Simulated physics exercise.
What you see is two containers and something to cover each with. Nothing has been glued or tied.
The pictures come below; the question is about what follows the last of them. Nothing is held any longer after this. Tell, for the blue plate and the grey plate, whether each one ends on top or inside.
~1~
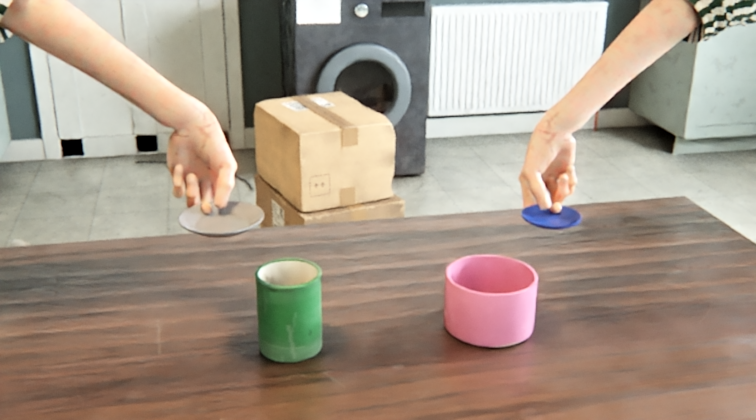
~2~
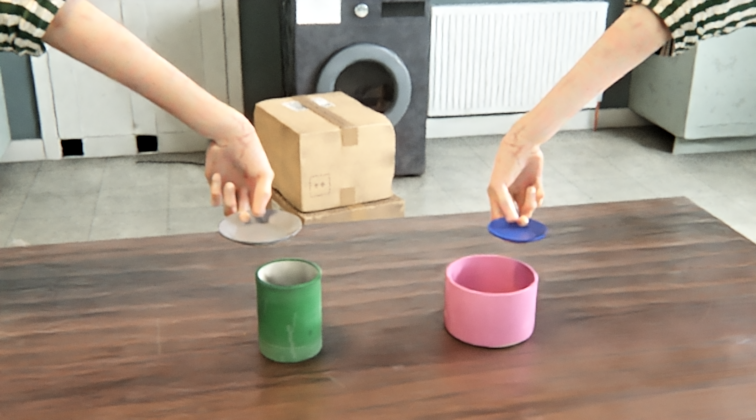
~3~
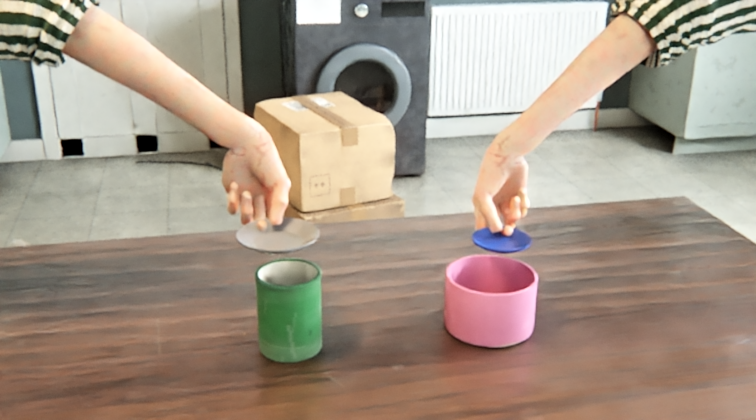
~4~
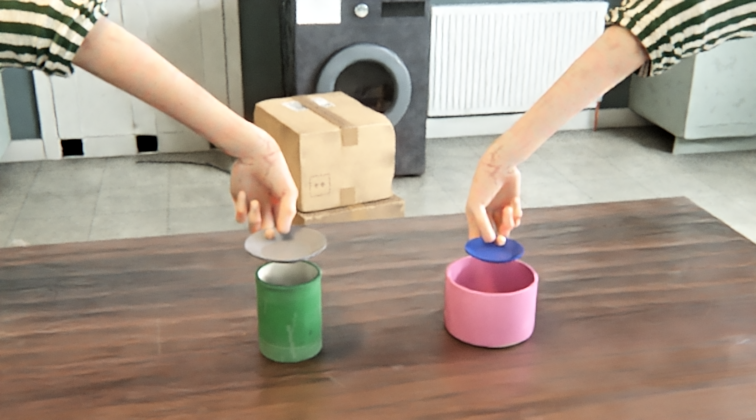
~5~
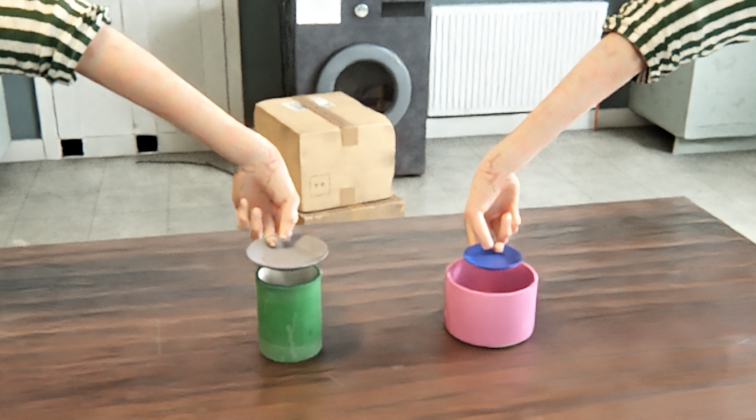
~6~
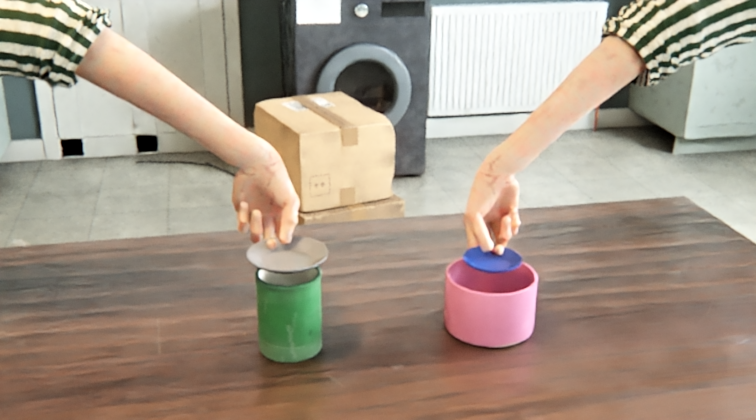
In the end the blue plate ends inside, the grey plate ends on top.
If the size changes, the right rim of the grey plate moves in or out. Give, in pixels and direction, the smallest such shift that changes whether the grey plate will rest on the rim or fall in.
Shift needed: About 12 pixels, direction left.
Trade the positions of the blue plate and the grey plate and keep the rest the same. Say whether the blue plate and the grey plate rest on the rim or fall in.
Swapped, the blue plate is held up and the grey plate slides in.
Then, 0.12 s after the last picture, blue plate moved a little near (491, 282); grey plate sitting on the rim near (288, 267).
At rest, the blue plate falls in, near (489, 318); the grey plate rests on the rim, near (288, 267).
